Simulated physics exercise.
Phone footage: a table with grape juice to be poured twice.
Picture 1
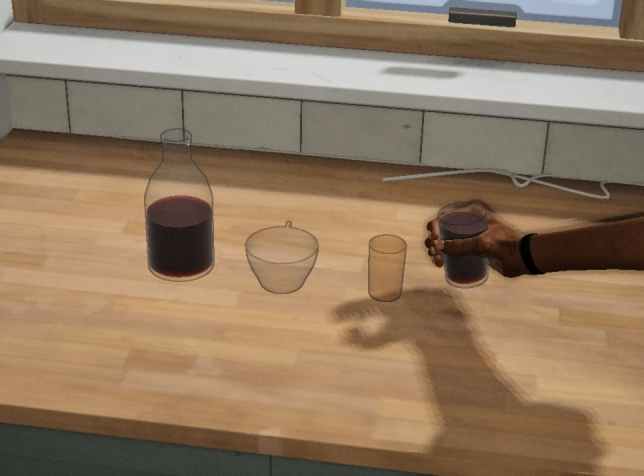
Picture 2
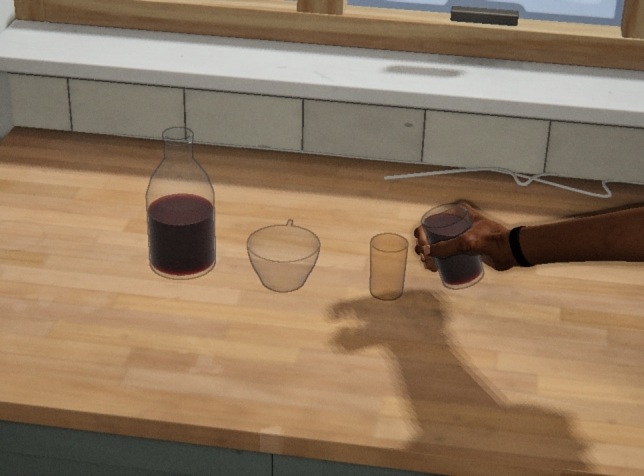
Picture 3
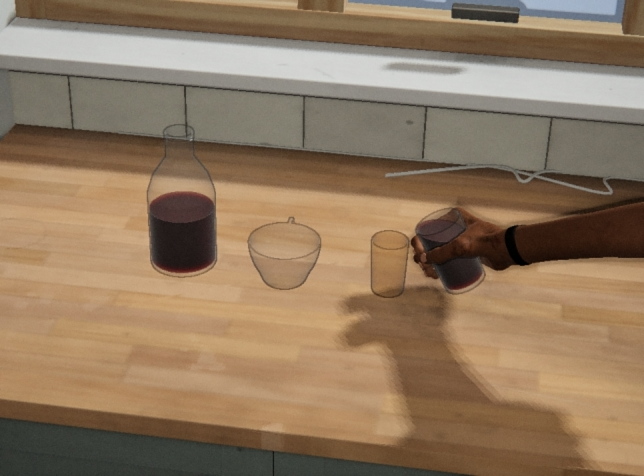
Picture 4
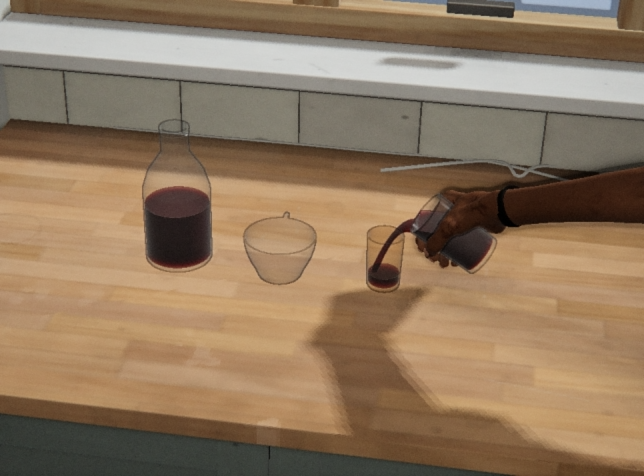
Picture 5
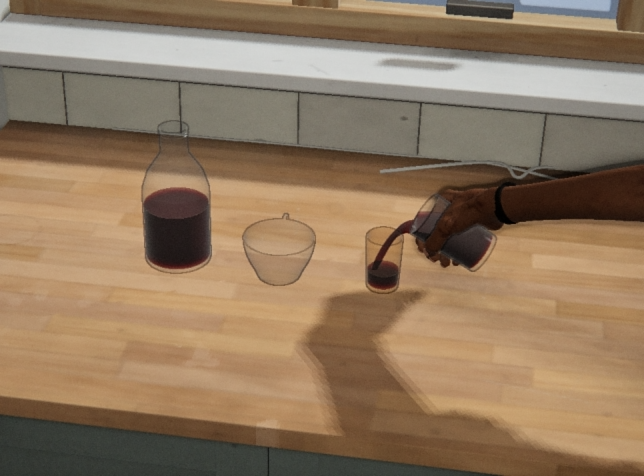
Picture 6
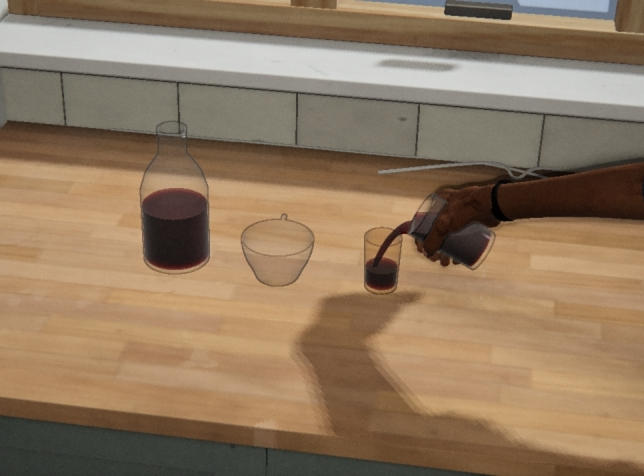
A hand at the right tilts a tumbler of dark red liquid leftward and pours a stream into a small empty glass, whose level slowly rises, while a bottle of similar liquid and an empty cup stand to the left.
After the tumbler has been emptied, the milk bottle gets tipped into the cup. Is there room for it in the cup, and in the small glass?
Cup: Not enough room; small glass: Not enough room.
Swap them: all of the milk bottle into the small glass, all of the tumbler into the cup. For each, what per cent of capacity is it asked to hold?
Load against room: Roughly 450 percent, then roughly 60 percent.
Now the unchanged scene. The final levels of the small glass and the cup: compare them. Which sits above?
The small glass on the right.
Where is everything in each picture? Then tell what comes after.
In the first frame, a hand has the tumbler; tumbler (464, 243) about three quarters full; milk bottle (179, 199) about a third full; small glass (386, 266) empty; cup (282, 261) empty.
In the second frame, the tumbler is tipped; tumbler about three quarters full, surface at (447, 226); small glass (388, 265) empty.
In the third frame, the tumbler is tipped; tumbler (451, 250) tipped 25° with all of its load; small glass (389, 262) empty.
In the fourth frame, the stream is running; tumbler (452, 233) tipped 55° with nearly all of its load; small glass about a quarter full, surface at (384, 272).
In the fifth frame, the stream is running; tumbler (452, 233) tipped 60° with nearly all of its load; cup (279, 253) empty.
In the sixth frame, the stream is running; tumbler (450, 232) tipped 60° with about three quarters of its load; milk bottle about a third full, surface at (175, 204); small glass about a third full, surface at (381, 267); cup (277, 254) empty.
Shortly, the small glass is full to the brim, some went over its rim.
At the finish, the cup is full to the brim, some went over its rim; the small glass is full to the brim, some went over its rim.
